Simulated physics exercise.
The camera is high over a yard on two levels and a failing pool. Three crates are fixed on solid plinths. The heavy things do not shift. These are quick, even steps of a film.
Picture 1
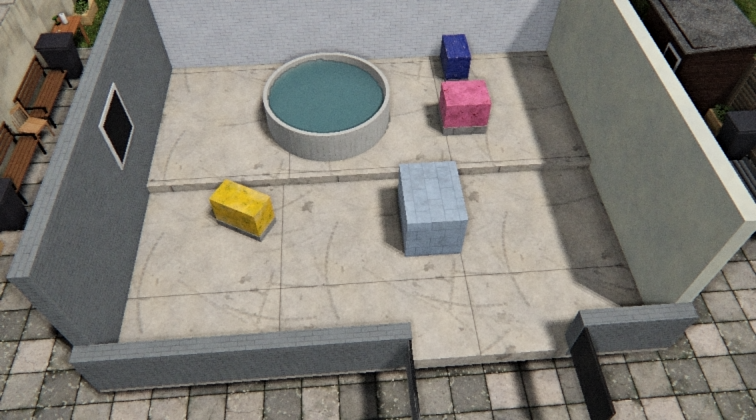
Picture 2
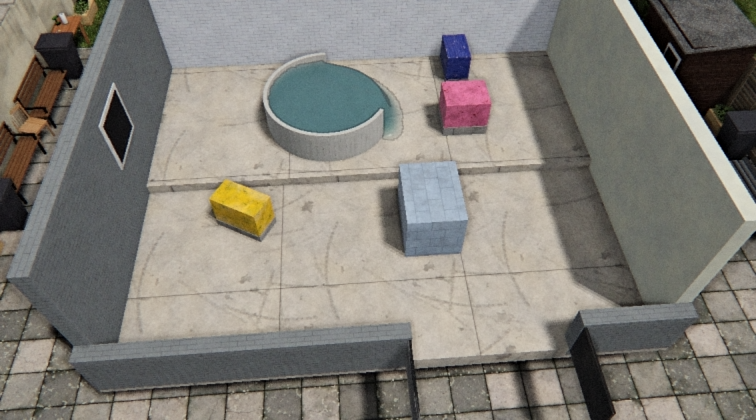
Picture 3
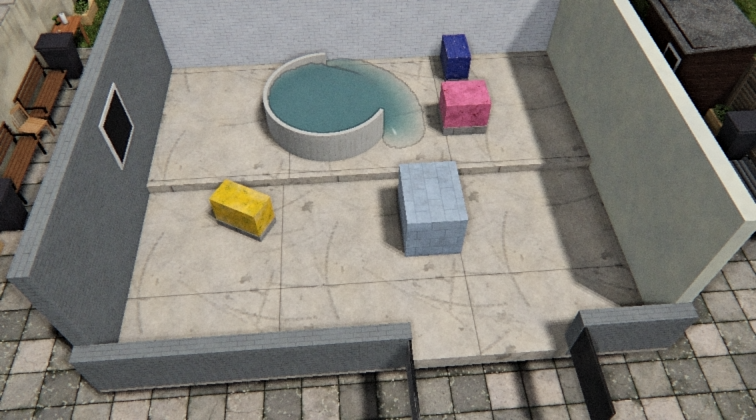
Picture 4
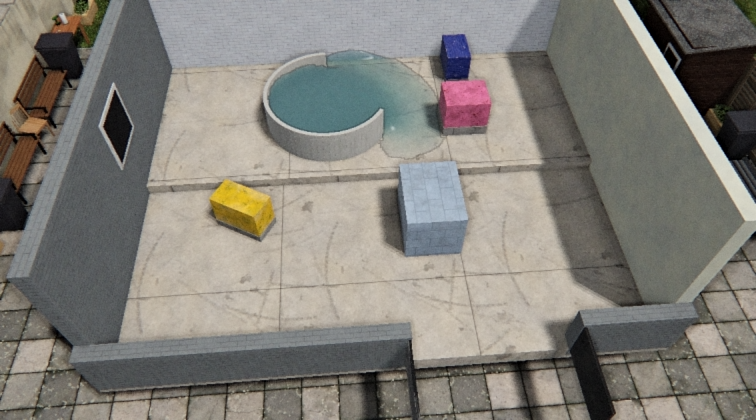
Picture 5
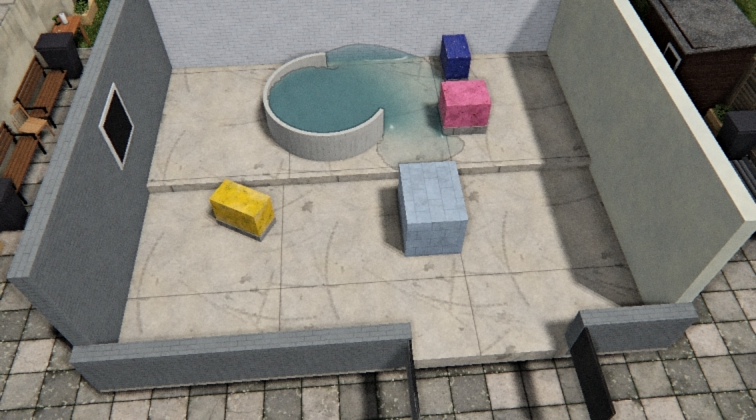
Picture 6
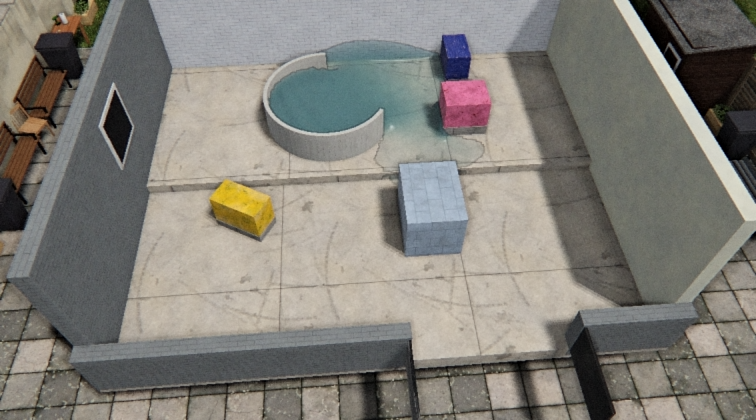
Water pours from the right side of a round pool and spreads around the pink block.
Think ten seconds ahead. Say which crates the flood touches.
One by one: The yellow crate keeps dry; the blue crate is soaked; the pink crate is soaked.
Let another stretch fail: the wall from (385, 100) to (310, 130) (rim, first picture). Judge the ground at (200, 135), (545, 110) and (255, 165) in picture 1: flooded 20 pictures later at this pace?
As listed: Clear, dry, dry.
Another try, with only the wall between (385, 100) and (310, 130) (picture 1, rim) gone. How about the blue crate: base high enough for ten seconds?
Blue crate is safe.
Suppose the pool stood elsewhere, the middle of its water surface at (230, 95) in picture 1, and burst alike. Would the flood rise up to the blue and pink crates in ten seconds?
Blue is topped, pink ends up wet.
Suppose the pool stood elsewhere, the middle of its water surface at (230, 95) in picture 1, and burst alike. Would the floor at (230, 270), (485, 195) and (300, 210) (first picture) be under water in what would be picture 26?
In turn: Free of water, awash, not flooded.
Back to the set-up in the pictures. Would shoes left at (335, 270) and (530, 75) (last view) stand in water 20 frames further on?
One after the other: Not flooded, covered.
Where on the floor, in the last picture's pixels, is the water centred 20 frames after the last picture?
Roughly at (414, 111).
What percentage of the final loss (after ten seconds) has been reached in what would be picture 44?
Near 15 in a hundred.
A moment on, water covers 20 % of the floor; the yellow crate not reached, the blue crate water round its plinth, the pink crate water round its plinth.
Next, water covers 30 % of the floor; the yellow crate not reached, the blue crate water round its plinth, the pink crate water round its plinth.
Then, water covers 45 % of the floor; the yellow crate not reached, the blue crate water round its plinth, the pink crate water round its plinth.
Later, water covers 70 % of the floor; the yellow crate water round its plinth, the blue crate water round its plinth, the pink crate water round its plinth.
In the end, water covers 90 % of the floor; the yellow crate stayed above the water, the blue crate was topped, the pink crate was topped.
